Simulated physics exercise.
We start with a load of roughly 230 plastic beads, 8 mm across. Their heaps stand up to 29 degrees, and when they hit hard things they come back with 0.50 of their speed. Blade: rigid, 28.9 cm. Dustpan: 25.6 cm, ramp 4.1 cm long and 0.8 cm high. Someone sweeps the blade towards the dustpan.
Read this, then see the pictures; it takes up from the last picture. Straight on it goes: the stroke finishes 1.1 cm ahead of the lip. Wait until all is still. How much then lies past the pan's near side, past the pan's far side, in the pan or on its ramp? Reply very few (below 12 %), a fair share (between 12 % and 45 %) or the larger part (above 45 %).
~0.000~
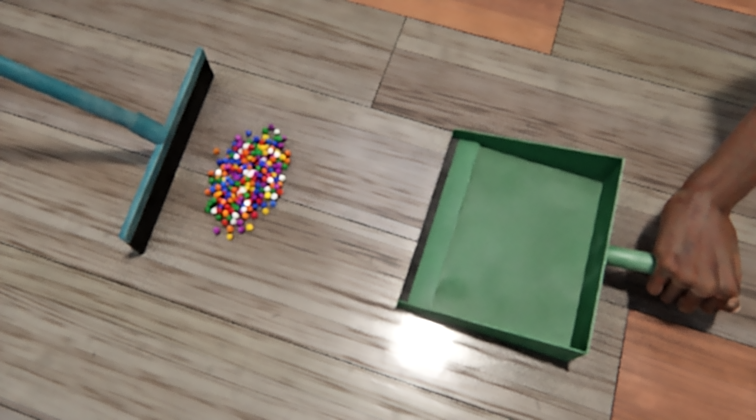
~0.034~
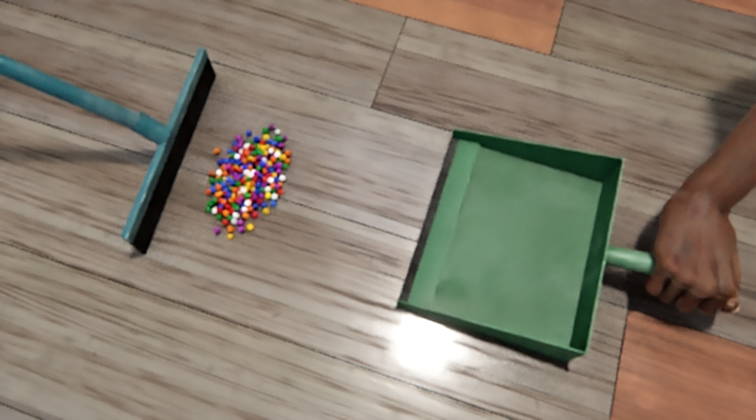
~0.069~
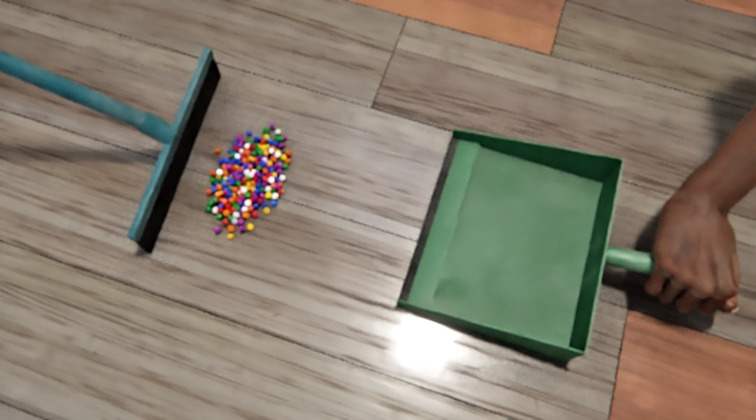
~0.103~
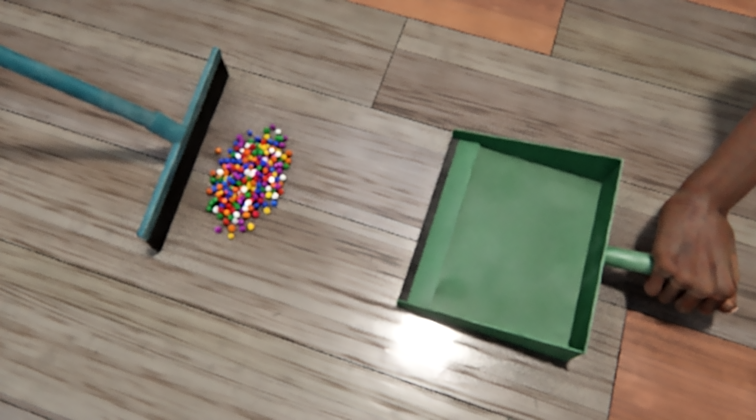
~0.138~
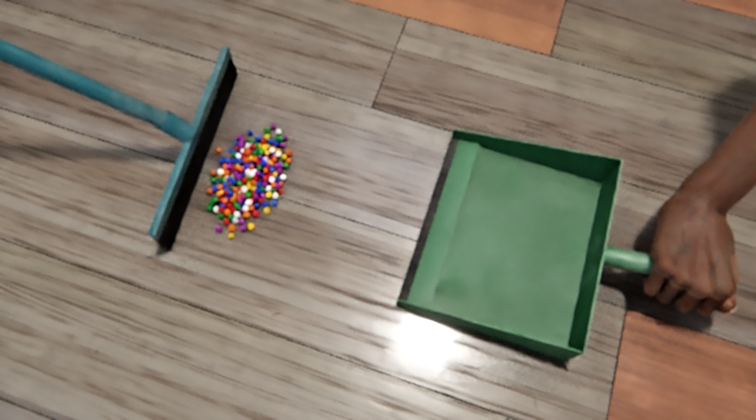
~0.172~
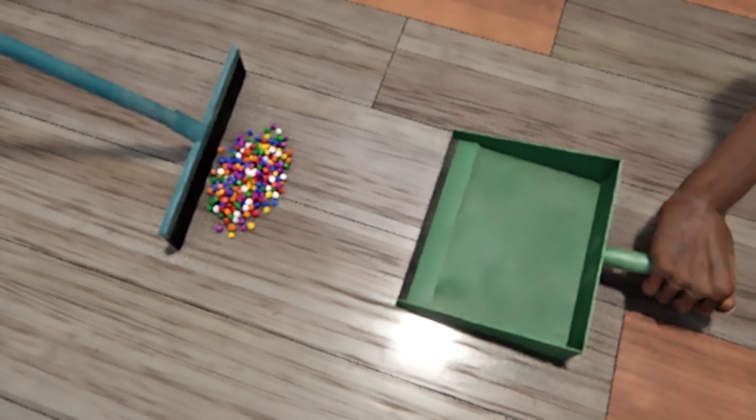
Near side - very few; far side - a fair share; pan - a fair share.
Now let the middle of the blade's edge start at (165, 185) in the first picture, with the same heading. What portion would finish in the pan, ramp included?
Roughly 35 percent, ramp included.
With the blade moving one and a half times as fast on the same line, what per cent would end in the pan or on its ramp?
It would be around 40 per cent.
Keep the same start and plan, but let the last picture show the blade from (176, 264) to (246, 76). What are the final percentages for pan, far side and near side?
Final per cent - pan 25, far 5, near 10.
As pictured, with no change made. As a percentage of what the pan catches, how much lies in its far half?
80 per cent.
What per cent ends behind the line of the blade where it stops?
Some 15 percent of it.
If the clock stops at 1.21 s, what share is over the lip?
Some 40 per cent by that point.
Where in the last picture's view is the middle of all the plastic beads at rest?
When it all comes to rest, the middle is near (438, 180).
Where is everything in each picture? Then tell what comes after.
Blade from (126, 238) to (202, 55), moved 0.0 cm, 0 of the pieces shifted so far; middle of the pieces at (246, 178); pan at (520, 245), in the first picture.
Blade from (128, 238) to (204, 55), moved 0.2 cm, 0 of the pieces shifted so far; middle of the pieces at (246, 178), in the second picture.
Blade from (135, 237) to (209, 55), moved 0.9 cm, 0 of the pieces shifted so far; middle of the pieces at (247, 178), in the third picture.
Blade from (144, 236) to (217, 54), moved 2.0 cm, 0 of the pieces shifted so far; middle of the pieces at (247, 178), in the fourth picture.
Blade from (155, 235) to (227, 54), moved 3.3 cm, 0 of the pieces shifted so far; middle of the pieces at (247, 178), in the fifth picture.
Blade from (166, 234) to (236, 53), moved 4.5 cm, 0 of the pieces shifted so far; middle of the pieces at (248, 177); pan at (518, 245). Its pace works out near 0.37 m/s, heading 22 degrees away from the viewer's side, in the sixth picture.
Then, at 0.57 s, middle of the blade 18 cm from the lip; 0 % over the lip, far side 0 %, near side 0 %.
After 0.84 s, middle of the blade 8 cm from the lip; 0 % over the lip, far side 5 %, near side 0 %.
Then, at 1.21 s, middle of the blade 3 cm from the lip; 40 % over the lip, far side 15 %, near side 0 %.
By 1.7 s all is still; near side 0 %, far side 15 %, pan 35 %, in front of the lip or behind the blade 45 %.
